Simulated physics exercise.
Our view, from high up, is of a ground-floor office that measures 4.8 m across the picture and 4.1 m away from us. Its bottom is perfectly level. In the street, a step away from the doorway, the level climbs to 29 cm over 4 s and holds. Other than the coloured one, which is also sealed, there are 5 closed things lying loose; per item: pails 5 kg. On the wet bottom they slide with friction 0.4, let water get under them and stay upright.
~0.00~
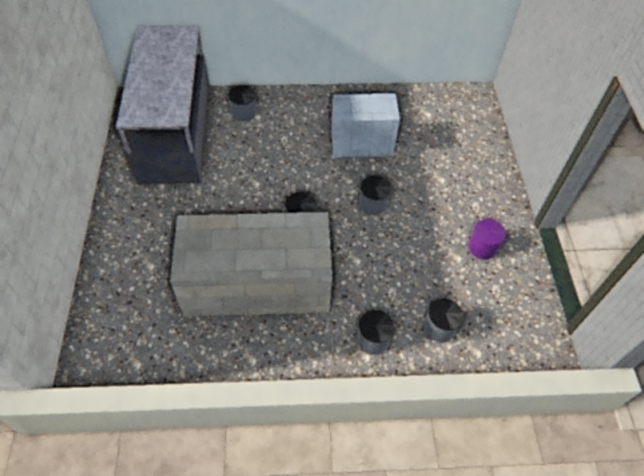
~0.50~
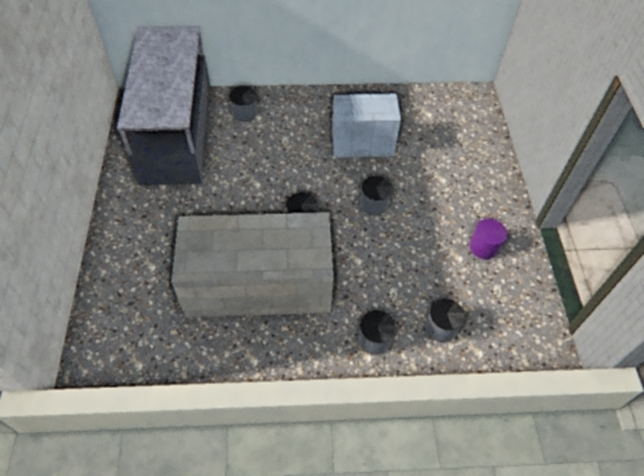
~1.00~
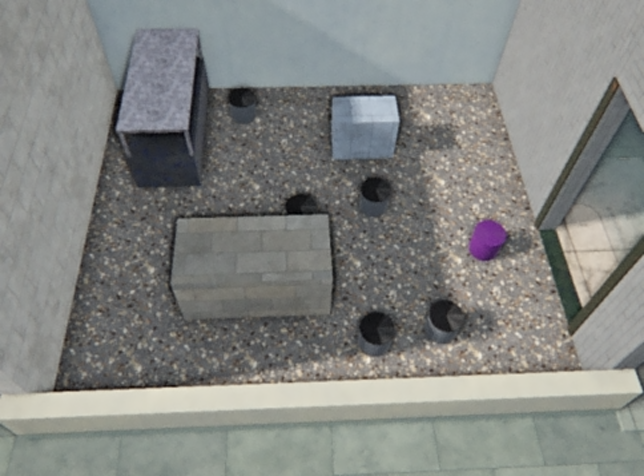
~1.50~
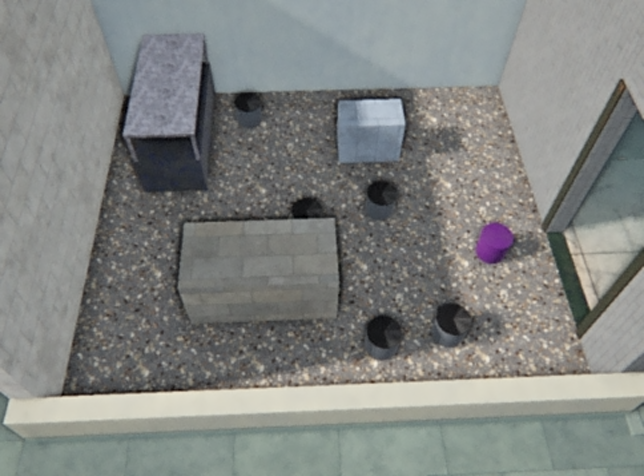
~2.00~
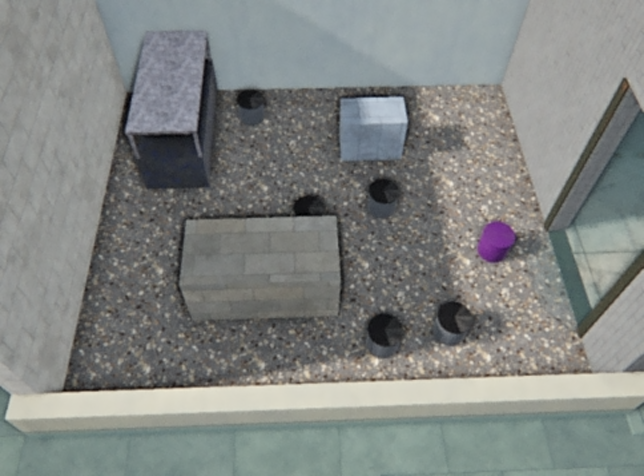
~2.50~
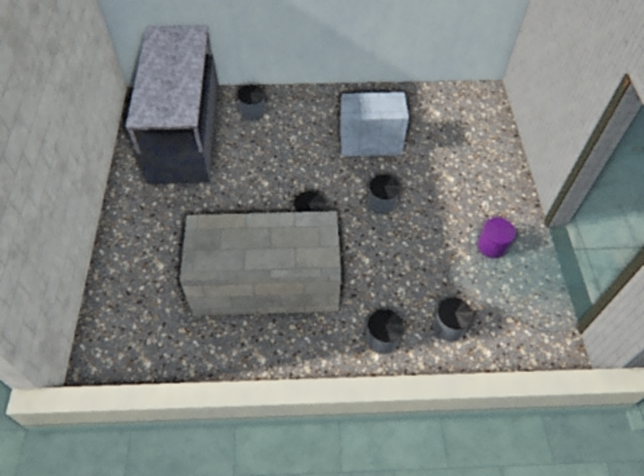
Shallow greenish water spreads over the pale paving in the foreground, then slips through the doorway on the right onto the pebbled floor of a walled ground-floor room, seen from high above. A purple pail stands near that doorway, with dark round containers, a grey block, a pale box and a dark cabinet further left. They stay put while the view shifts slightly.
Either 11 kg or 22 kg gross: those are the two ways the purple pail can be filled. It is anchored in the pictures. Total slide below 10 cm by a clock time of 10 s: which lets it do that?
Neither amount suffices.
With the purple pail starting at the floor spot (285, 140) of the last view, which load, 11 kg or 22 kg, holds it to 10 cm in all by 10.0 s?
Just the heavier works.
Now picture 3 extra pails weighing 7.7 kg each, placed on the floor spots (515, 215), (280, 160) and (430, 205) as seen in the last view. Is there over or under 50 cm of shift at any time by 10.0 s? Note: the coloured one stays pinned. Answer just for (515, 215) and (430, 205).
Result, in order - exceeds it; falls shy.
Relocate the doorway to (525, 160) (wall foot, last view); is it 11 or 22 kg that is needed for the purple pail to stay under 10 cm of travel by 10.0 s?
That way, the small mass suffices.
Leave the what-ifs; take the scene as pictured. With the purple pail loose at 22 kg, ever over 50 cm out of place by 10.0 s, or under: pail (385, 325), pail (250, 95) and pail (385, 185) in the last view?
Beyond, beyond, below.
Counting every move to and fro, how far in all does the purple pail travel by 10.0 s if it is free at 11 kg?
Some 300 cm in all.
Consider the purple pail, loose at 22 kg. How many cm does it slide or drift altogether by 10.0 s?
Total distance: Near 80 cm.
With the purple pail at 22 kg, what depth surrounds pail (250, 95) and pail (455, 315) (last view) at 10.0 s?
Depths: Near 11 cm, then near 11 cm.
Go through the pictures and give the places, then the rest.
The purple pail at (490, 231) rests on the ground; water covers 0.0 m2; 0 of 6 have shifted, in the first picture.
The purple pail at (491, 231), on the bottom; 0.0 m2 under water; 0 of 6 have shifted, in the second picture.
The purple pail at (490, 233), on the bottom; 0.0 m2 under water; 0 of 6 have shifted, in the third picture.
The purple pail at (497, 236) rests on the ground; 0.0 m2 under water; 0 of 6 have shifted, in the fourth picture.
The purple pail at (499, 234) rests on the ground; water covers 0.2 m2; 0 of 6 have shifted, in the fifth picture.
The purple pail at (500, 230) rests on the ground; water covers 0.9 m2; 0 of 6 have shifted, in the sixth picture.
After 3.5 s the purple pail would be 26 cm from its start with 11 kg and 1 cm from its start with 22 kg; 8 cm of water round it then.
After 4.5 s the purple pail would be 84 cm from its start with 11 kg and 23 cm from its start with 22 kg; 8 cm of water round it then.
After 7.0 s the purple pail would be 215 cm from its start with 11 kg and 67 cm from its start with 22 kg; 10 cm of water round it then.
After 10.0 s the purple pail would be 299 cm from its start with 11 kg and 70 cm from its start with 22 kg; 11 cm of water round it then.
